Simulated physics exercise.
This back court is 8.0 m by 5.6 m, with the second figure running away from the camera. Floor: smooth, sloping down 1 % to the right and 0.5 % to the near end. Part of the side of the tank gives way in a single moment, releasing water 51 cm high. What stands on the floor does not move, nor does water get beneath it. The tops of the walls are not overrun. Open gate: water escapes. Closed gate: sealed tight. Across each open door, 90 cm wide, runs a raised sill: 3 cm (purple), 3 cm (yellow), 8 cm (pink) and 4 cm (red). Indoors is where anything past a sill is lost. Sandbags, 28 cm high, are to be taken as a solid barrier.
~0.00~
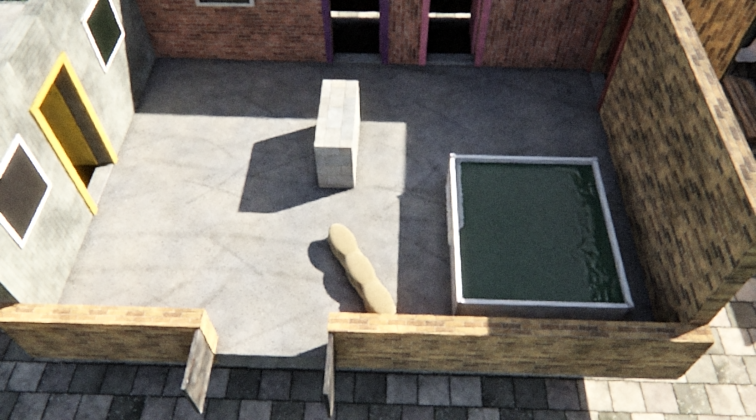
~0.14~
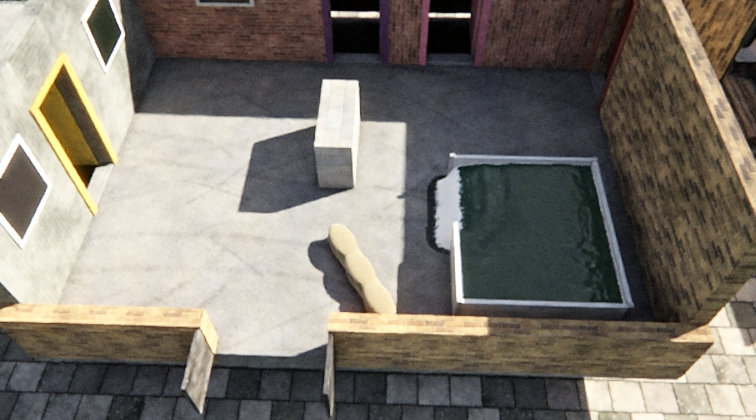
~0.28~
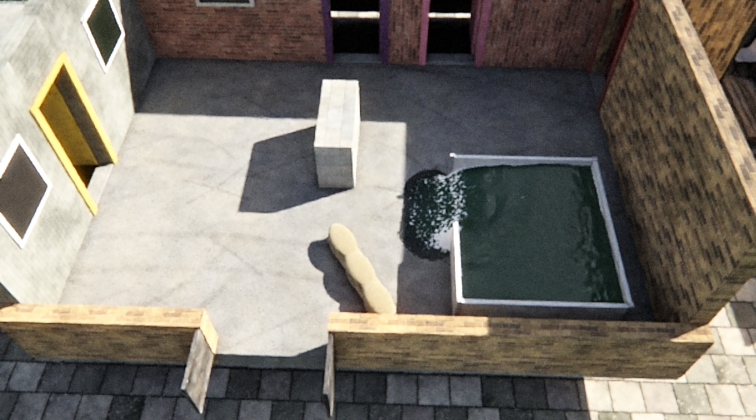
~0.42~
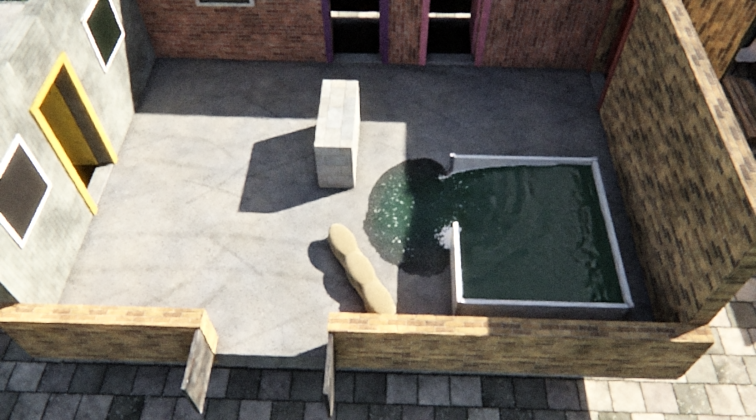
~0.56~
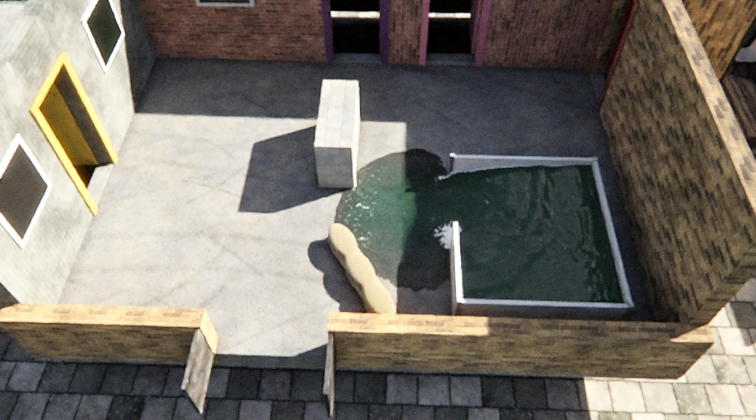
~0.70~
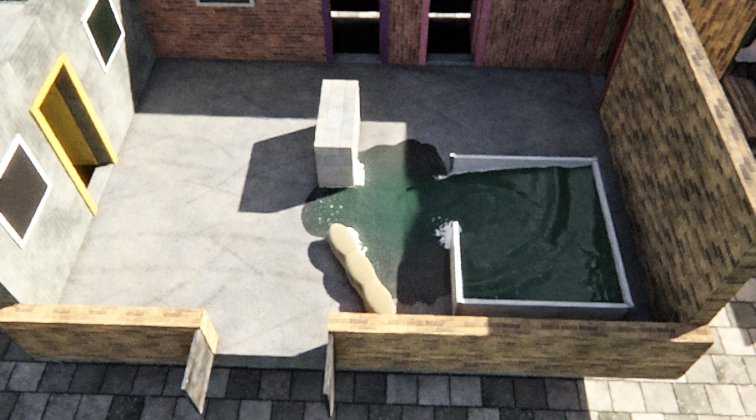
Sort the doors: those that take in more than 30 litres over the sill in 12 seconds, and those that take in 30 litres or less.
Sorted: The purple door takes in more; the yellow door takes in more; the pink door takes in 30 litres or less; the red door takes in more.
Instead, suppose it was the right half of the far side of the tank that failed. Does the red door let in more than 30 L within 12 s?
Then: Red beyond it.
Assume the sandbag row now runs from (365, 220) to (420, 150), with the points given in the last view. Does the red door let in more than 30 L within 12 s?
Then: Red over.
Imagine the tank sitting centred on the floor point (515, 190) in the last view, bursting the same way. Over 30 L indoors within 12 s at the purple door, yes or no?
Well, purple ends up beyond the mark.
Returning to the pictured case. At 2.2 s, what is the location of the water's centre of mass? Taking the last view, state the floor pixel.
The water's centre sits at about (460, 226).
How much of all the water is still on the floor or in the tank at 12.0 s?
Remaining: Roughly 84 %.
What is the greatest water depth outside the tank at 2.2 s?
30 cm or so.
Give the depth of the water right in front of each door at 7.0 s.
Depths in cm: Purple 6, yellow 6, pink 7, red 7.
After 1.4 s water covers 15 % of the floor and is deepest (32 cm) near (362, 182); purple door not reached, yellow door not reached, pink door not reached, red door not reached.
After 2.2 s water covers 35 % of the floor and is deepest (30 cm) near (362, 182); purple door 2 cm at the sill, 0 L in, yellow door 5 cm at the sill, 0 L in, pink door not reached, red door not reached.
After 3.5 s water covers 60 % of the floor and is deepest (20 cm) near (362, 182); purple door 6 cm at the sill, 48 L in, yellow door 10 cm at the sill, 42 L in, pink door 10 cm at the sill, 2 L in, red door not reached.
After 7.0 s water covers 85 % of the floor and is deepest (12 cm) near (357, 248); purple door 6 cm at the sill, 105 L in, yellow door 6 cm at the sill, 99 L in, pink door 7 cm at the sill, 7 L in, red door 7 cm at the sill, 33 L in.
After 12.0 s water covers 95 % of the floor and is deepest (10 cm) near (658, 351); purple door 5 cm at the sill, 120 L in, yellow door 4 cm at the sill, 111 L in, pink door 4 cm at the sill, 7 L in, red door 6 cm at the sill, 66 L in.
